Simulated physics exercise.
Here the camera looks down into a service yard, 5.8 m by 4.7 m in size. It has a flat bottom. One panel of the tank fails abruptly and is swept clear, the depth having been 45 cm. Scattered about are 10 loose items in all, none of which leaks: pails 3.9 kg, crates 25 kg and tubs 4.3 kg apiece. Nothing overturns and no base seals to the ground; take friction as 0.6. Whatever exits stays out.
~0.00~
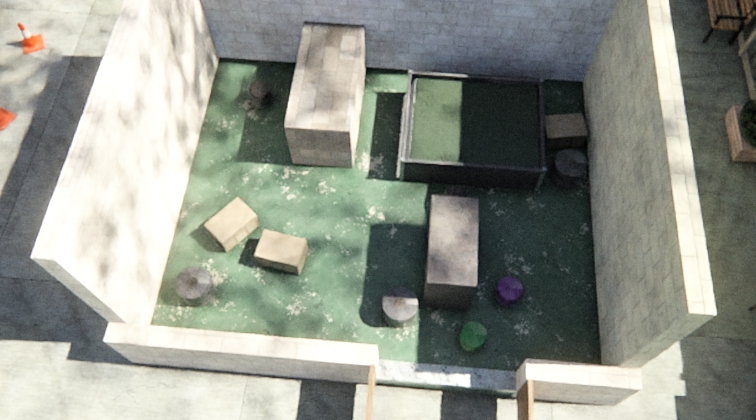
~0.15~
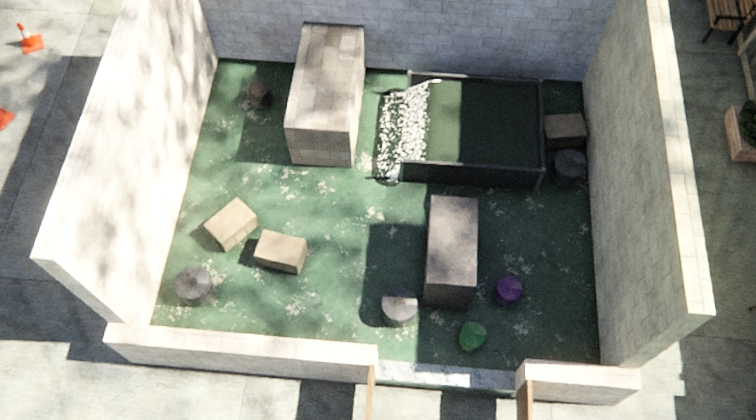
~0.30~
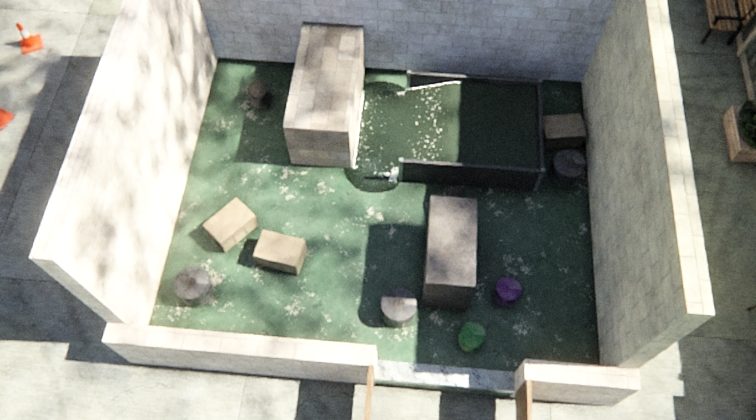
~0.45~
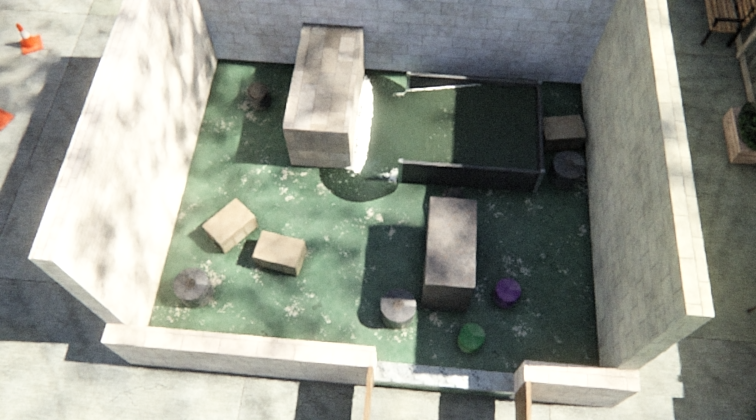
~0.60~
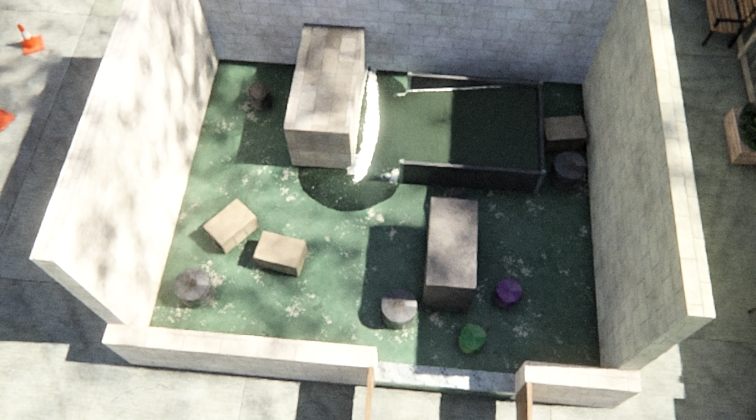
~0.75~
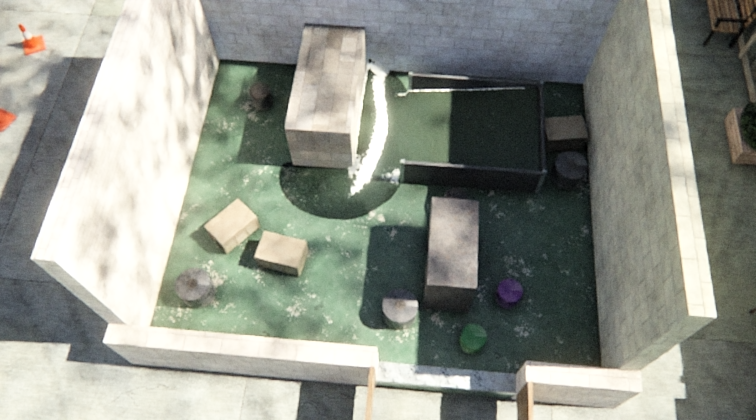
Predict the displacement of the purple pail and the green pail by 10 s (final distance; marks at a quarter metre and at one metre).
In short: Purple pail effectively unmoved, green pail effectively unmoved.
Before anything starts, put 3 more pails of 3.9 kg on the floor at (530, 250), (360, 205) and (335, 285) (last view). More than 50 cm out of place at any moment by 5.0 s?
Result, in listed order: Not exceeded / exceeded / exceeded.
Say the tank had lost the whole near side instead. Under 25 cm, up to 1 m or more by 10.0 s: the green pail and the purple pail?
Well, the green pail goes a long way and the purple pail goes a long way.
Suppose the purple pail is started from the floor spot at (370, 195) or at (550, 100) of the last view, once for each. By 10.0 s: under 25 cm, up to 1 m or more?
In turn: It travels far; it travels far.
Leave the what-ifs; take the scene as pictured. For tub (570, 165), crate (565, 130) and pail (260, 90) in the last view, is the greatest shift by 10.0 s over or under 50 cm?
Results in listed order: Exceeds / exceeds / falls short.
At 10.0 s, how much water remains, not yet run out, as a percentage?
Remaining: Approx. 88 per cent.
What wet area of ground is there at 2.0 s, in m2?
Roughly 12.0 m2 of it is wet.
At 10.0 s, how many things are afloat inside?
It comes to 3 of them.
After 2.0 s the purple pail is near (510, 290), 0.0 m from its start, aground; the green pail is near (474, 336), 0.0 m from its start, aground; 0 of 10 are out; 0 afloat.
After 4.5 s the purple pail is near (510, 290), 0.0 m from its start, aground; the green pail is near (474, 336), 0.0 m from its start, aground; 1 of 10 are out; 1 afloat.
After 7.0 s the purple pail is near (510, 290), 0.0 m from its start, aground; the green pail is near (474, 337), 0.0 m from its start, aground; 1 of 10 are out; 0 afloat.
After 10.0 s the purple pail is near (510, 290), 0.0 m from its start, aground; the green pail is near (475, 340), 0.1 m from its start, aground; 1 of 10 are out; 3 afloat.
